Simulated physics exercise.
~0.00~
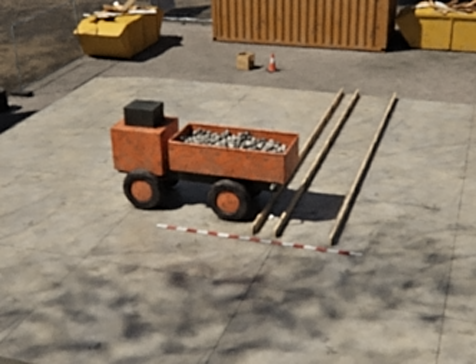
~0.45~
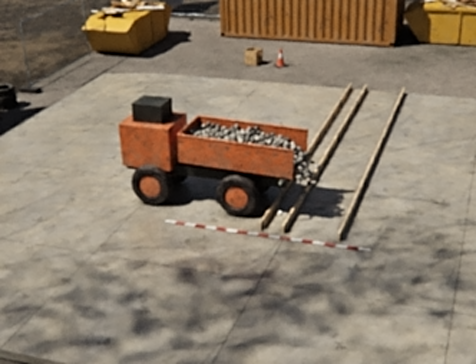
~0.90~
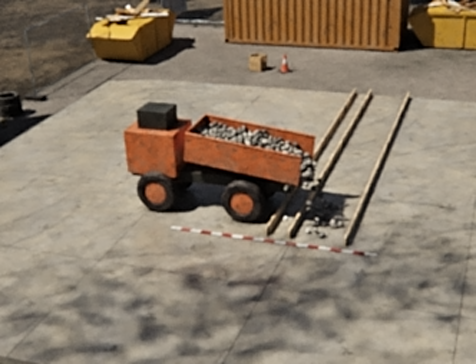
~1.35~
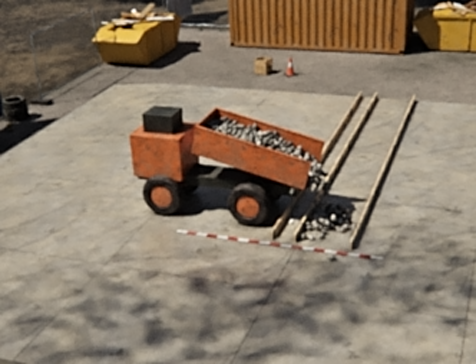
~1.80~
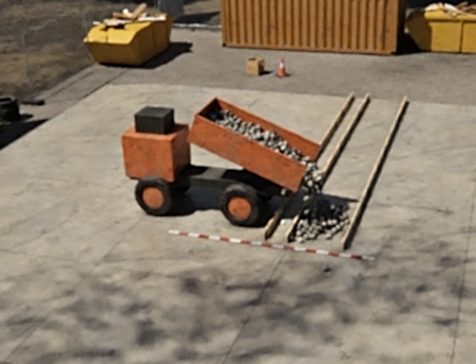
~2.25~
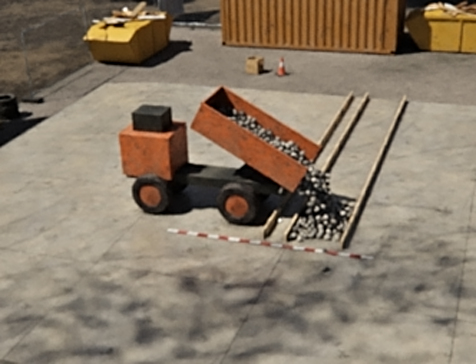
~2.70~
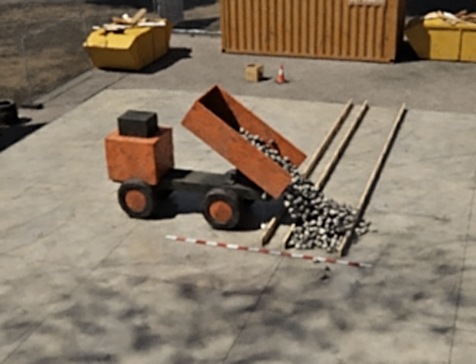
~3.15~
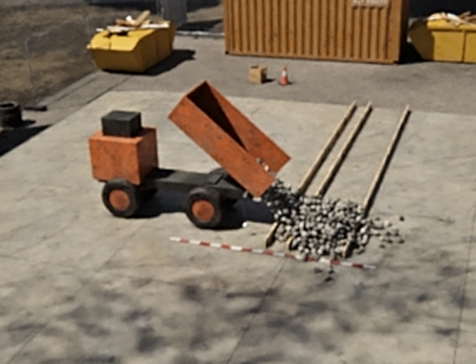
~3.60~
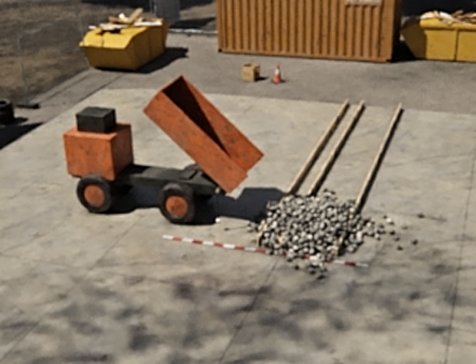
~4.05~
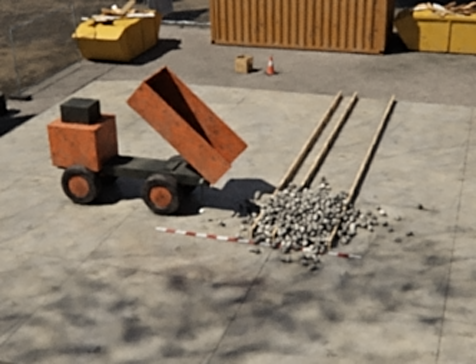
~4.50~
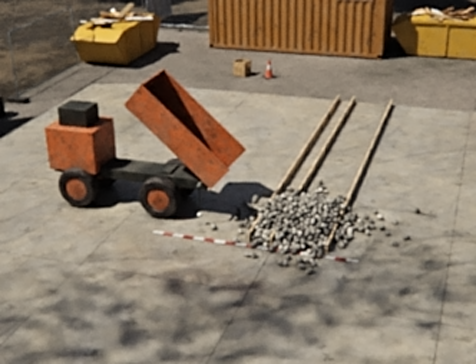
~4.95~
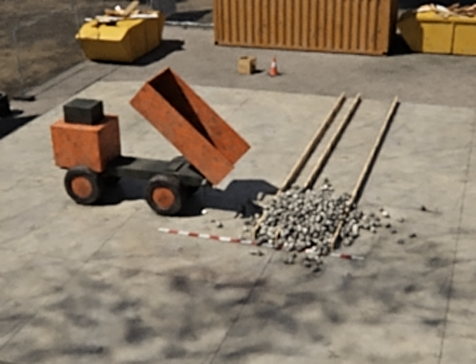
In the video, an orange tipper truck raises its open body, spilling rounded stones from its right end onto three wooden boards on the paving, then moves left while tipping. The emptied body stays raised beside a spread heap covering the boards' near ends.
